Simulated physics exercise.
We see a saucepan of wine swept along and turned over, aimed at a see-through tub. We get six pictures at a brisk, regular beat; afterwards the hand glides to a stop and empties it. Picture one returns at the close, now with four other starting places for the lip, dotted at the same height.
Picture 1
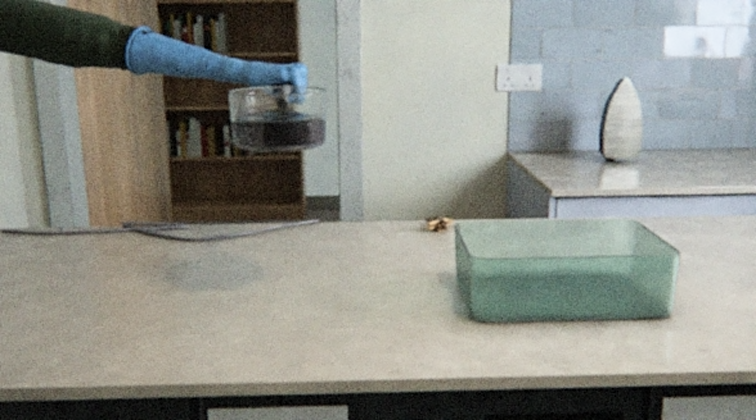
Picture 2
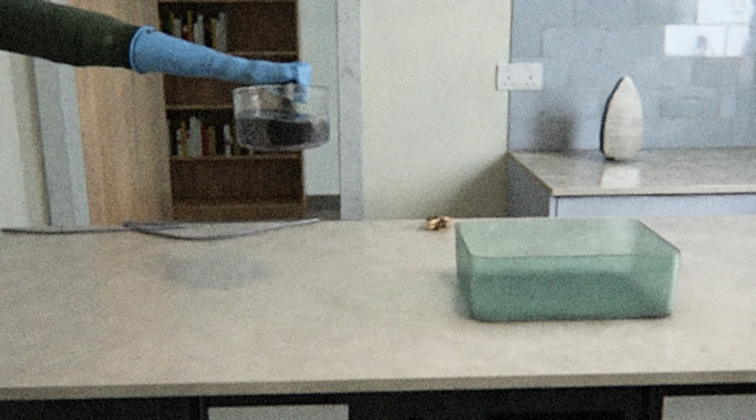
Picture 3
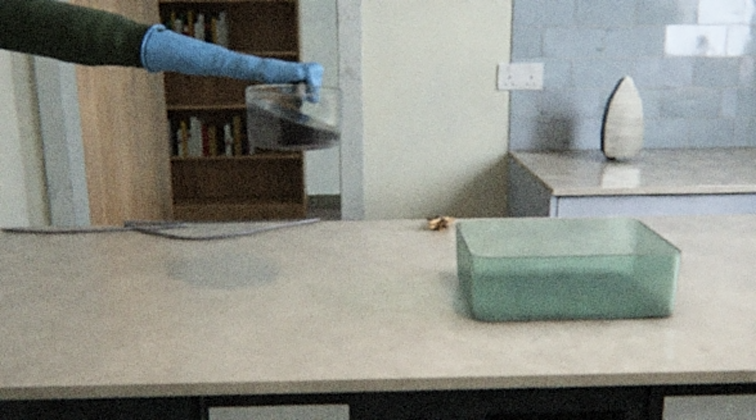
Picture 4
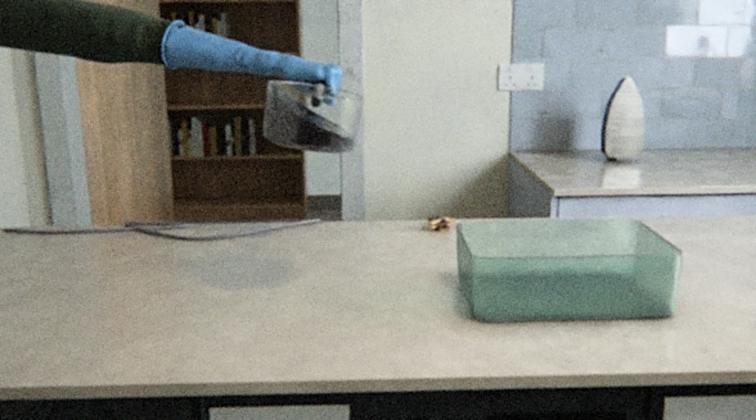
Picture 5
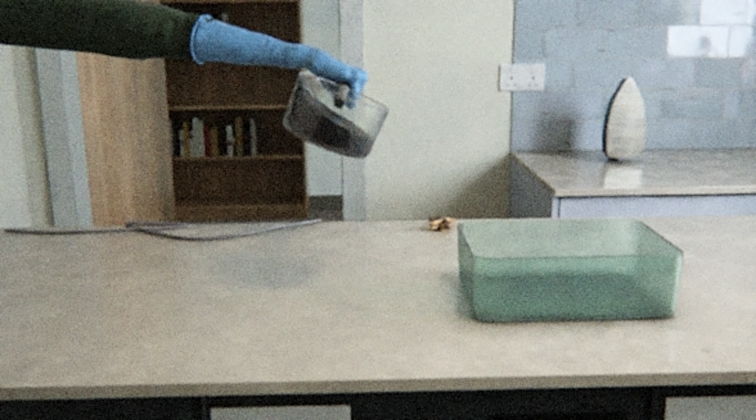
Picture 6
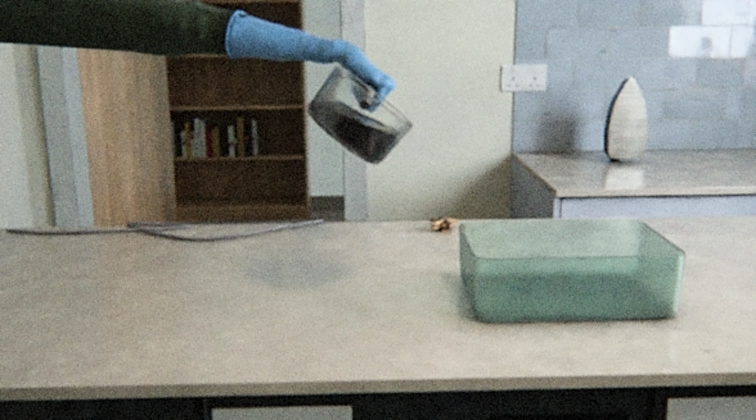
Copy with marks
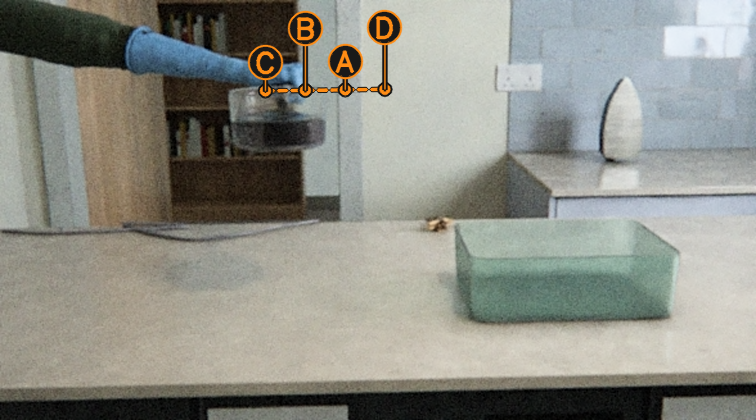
A clear pan of dark wine, held from above by a blue-gloved hand, moved right over a counter and tilted further and further rightward, while a see-through green tub sat still.
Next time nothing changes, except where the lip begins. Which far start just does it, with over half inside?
That is place C.
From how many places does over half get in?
All four.
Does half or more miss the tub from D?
No.
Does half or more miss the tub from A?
No, that is safe.
On the marked copy, A at (345, 89); B at (305, 90); C at (265, 90); D at (384, 89).
Choosing A, about 75 % lands in the tub, 6 % falls short and 20 % goes beside or beyond.
Choosing B, about 76 % lands in the tub, 8 % falls short and 17 % goes beside or beyond.
Choosing C, about 65 % lands in the tub, 21 % falls short and 13 % goes beside or beyond.
Choosing D, about 83 % lands in the tub, 10 % falls short and 7 % goes beside or beyond.
